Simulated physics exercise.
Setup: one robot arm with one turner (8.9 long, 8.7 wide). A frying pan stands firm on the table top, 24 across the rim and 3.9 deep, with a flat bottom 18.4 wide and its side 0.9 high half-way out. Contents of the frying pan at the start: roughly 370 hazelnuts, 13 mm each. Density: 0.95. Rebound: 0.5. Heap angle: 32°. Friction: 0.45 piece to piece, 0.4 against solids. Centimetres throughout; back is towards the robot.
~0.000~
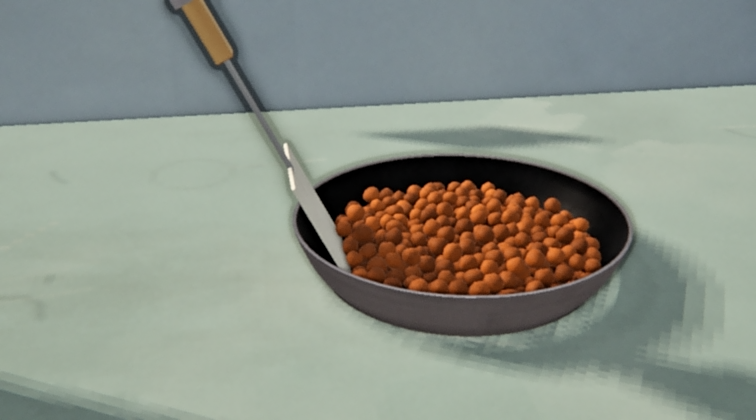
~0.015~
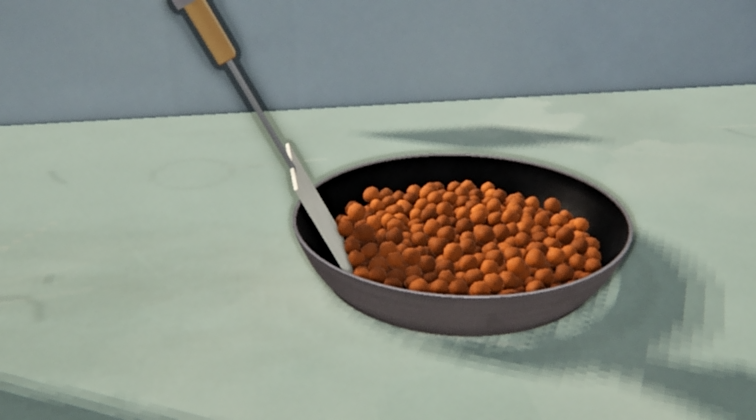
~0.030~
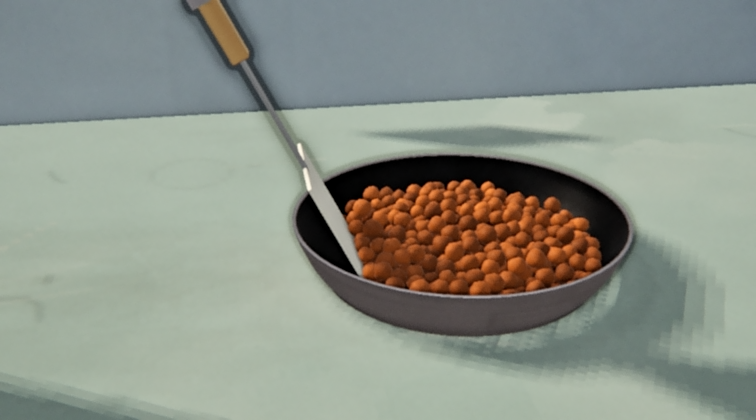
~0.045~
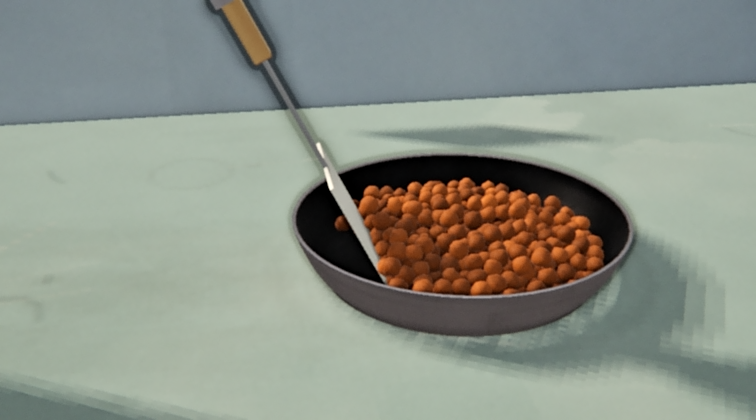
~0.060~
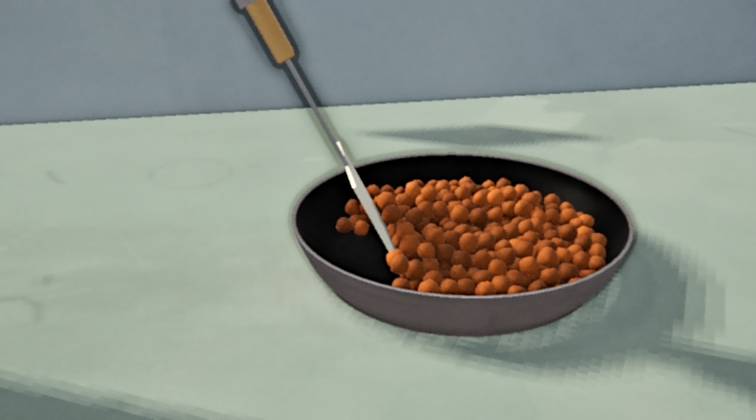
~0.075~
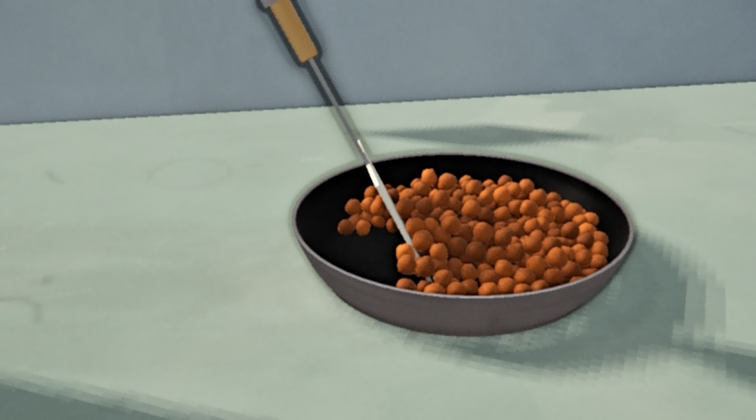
At first, a turner with a wooden-coloured handle rests against the left side of a dark frying pan filled with small, round orange-brown pieces on a pale green table. It then slides right through them, pushing them into a higher heap and baring the pan's dark bottom at the left.
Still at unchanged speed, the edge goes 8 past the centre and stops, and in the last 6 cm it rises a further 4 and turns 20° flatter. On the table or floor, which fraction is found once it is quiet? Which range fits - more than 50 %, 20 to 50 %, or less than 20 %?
The range that fits is 20 to 50 %.
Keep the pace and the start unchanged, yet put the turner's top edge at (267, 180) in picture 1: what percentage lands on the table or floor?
Roughly 30%.
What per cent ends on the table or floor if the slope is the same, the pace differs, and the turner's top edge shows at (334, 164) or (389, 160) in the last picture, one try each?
Around 15 per cent, then around 30 per cent.
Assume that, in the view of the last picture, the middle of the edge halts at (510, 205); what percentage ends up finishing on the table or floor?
15 %, roughly.
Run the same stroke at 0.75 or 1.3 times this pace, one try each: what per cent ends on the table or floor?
Close to 25 and 35 percent respectively.
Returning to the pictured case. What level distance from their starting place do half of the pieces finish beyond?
Distance: Around 4 cm.
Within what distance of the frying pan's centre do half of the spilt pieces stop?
32 cm.
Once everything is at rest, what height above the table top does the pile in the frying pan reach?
It reaches about 4.5 cm.
By 0.11 s, sloping 64°, highest piece 8 above the table; 366 in the frying pan.
By 0.15 s, sloping 57°, highest piece 8 above the table; 366 in the frying pan.
By 0.37 s, sloping 44°, highest piece 11 above the table; 258 in the frying pan, 95 on the table or floor, 13 on the blade or in flight.
By 1.42 s, sloping 44°, highest piece 4 above the table; 258 in the frying pan, 108 on the table or floor.
Final count, 258 in the frying pan, 108 on the table or floor. That is 30 % on the table or floor.
